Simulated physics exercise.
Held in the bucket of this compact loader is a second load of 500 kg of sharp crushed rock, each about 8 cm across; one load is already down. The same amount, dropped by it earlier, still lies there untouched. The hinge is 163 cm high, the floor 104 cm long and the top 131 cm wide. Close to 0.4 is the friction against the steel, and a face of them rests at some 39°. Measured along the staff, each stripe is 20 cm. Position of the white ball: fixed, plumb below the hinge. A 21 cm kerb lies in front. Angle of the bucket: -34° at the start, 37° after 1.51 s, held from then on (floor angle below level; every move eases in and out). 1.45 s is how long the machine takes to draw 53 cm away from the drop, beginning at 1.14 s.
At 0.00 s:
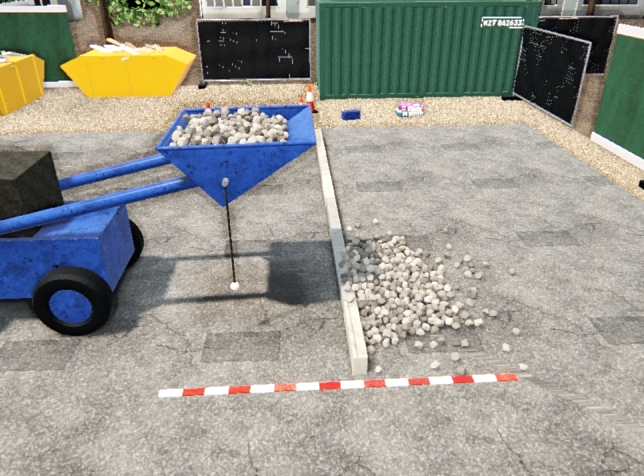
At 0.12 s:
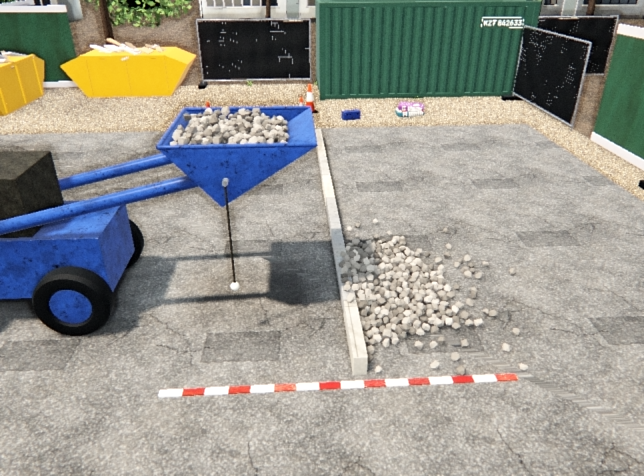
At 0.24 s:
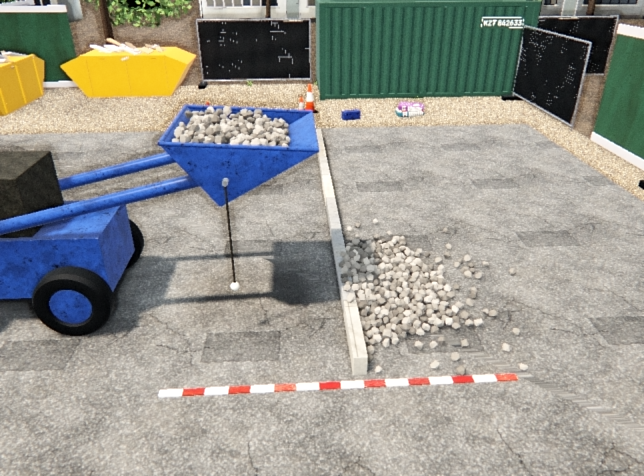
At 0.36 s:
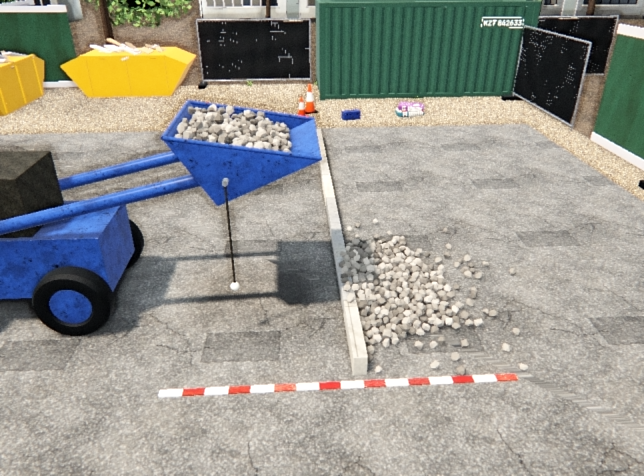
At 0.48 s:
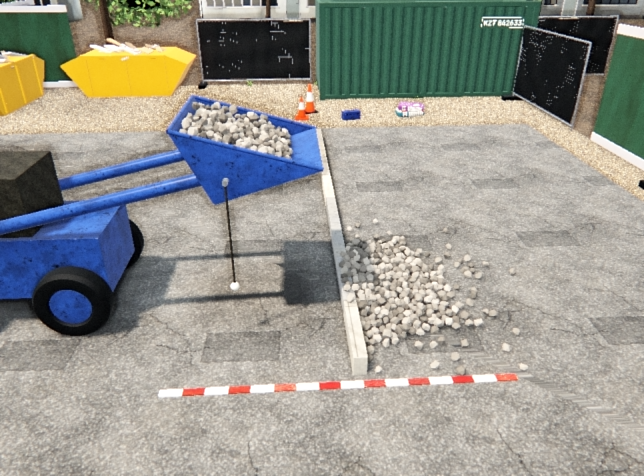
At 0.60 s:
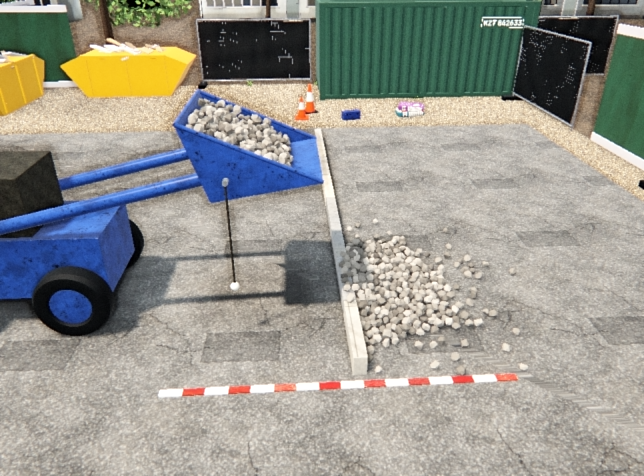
A blue loader's raised bucket full of pale stones tilting gradually down to the right, beside a stone pile across a kerb.
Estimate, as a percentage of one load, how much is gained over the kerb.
Some 2 per cent is added.
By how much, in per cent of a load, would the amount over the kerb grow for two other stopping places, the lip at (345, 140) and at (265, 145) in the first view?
25 % and 0 %.
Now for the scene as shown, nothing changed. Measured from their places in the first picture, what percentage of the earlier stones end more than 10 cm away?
0 per cent.
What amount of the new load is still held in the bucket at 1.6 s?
It still holds about 60 per cent.
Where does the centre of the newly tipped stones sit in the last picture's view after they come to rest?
Their centre rests close to (312, 282).
After 1.1 s the floor is at 26°; in per cent of one load, 100 in the bucket, 2 on this side of the kerb, 98 over the kerb; the foremost stones are at (480, 269).
After 1.6 s the floor is at 37°; in per cent of one load, 61 in the bucket, 41 on this side of the kerb, 98 over the kerb; the foremost stones are at (480, 269).
After 3.0 s the floor is at 37°; in per cent of one load, 0 in the bucket, 100 on this side of the kerb, 100 over the kerb; the foremost stones are at (480, 269).
After 5.8 s the floor is at 37°; in per cent of one load, 0 in the bucket, 100 on this side of the kerb, 100 over the kerb; the foremost stones are at (480, 269). Net gain over the kerb, 2.
